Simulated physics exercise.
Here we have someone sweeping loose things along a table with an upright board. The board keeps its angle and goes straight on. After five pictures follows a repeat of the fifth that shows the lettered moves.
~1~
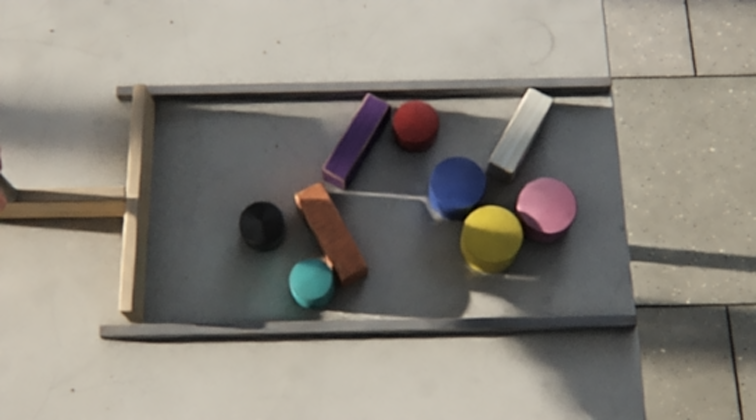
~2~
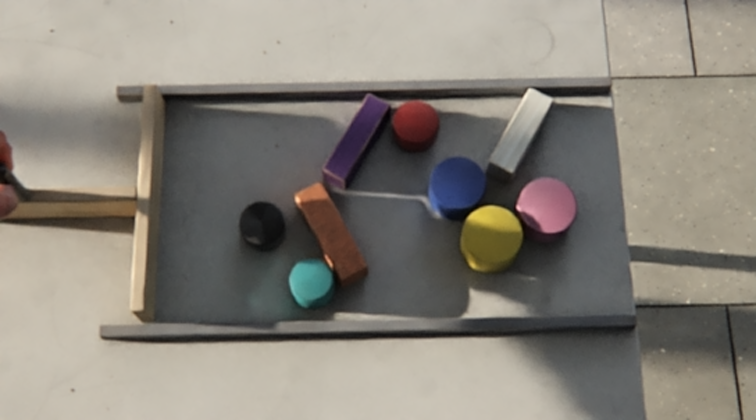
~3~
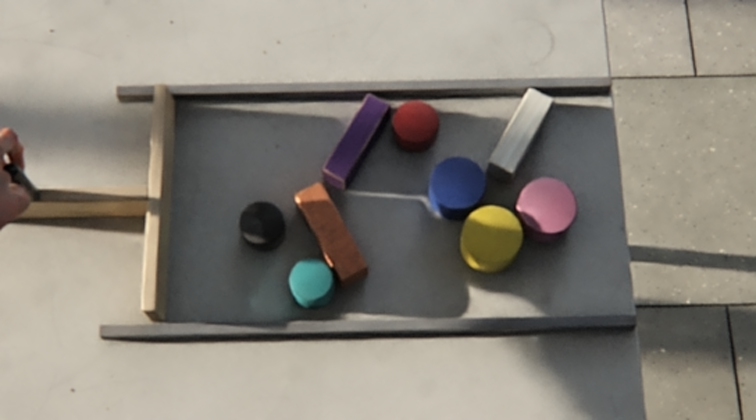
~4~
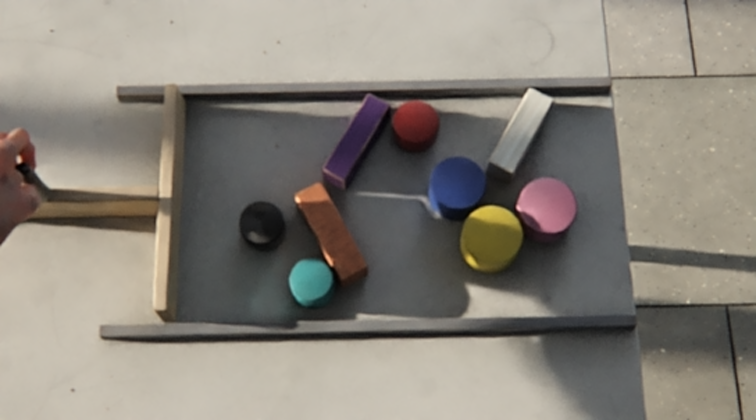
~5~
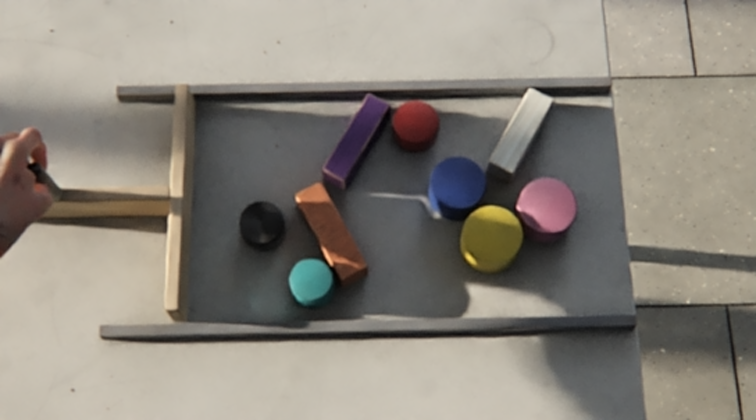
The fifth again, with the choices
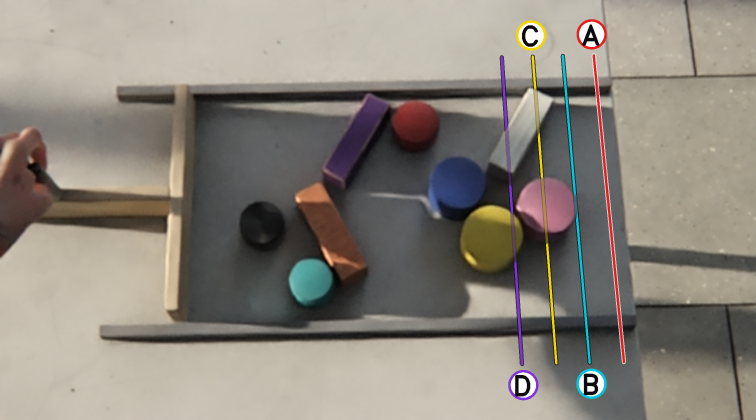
A hand slides an upright wooden board slightly right toward still, colourful blocks and discs.
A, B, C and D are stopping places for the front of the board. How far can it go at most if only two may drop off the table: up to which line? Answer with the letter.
D is the last line within the limit.
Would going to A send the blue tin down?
Yes.
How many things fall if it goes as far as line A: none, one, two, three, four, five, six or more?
By then, six or more.
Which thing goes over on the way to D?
The pink tin.
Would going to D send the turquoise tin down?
By then, no.
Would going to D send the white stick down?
By then, no.
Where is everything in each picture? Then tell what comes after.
Yellow tin (491, 240); purple stick (357, 142); white stick (520, 136), in the first frame.
Board (144, 193); red tin (415, 127), in the second frame.
Board (155, 193); turquoise tin (313, 285), in the third frame.
Board (166, 193); orange bar (331, 235), in the fourth frame.
Board (177, 192); yellow tin (491, 240); purple stick (357, 142); white stick (520, 136), in the fifth frame.
On the copy, A at (608, 201); B at (576, 201); C at (544, 202); D at (511, 203).
On D. First, board (296, 190); turquoise tin (326, 284); orange bar (369, 234).
Then, board (418, 188); pink tin (569, 209); white stick (534, 131).
Finally, board (510, 186); pink tin over the edge; yellow tin (623, 259); one fallen.
By contrast, A drops eight; B drops six; C drops four.
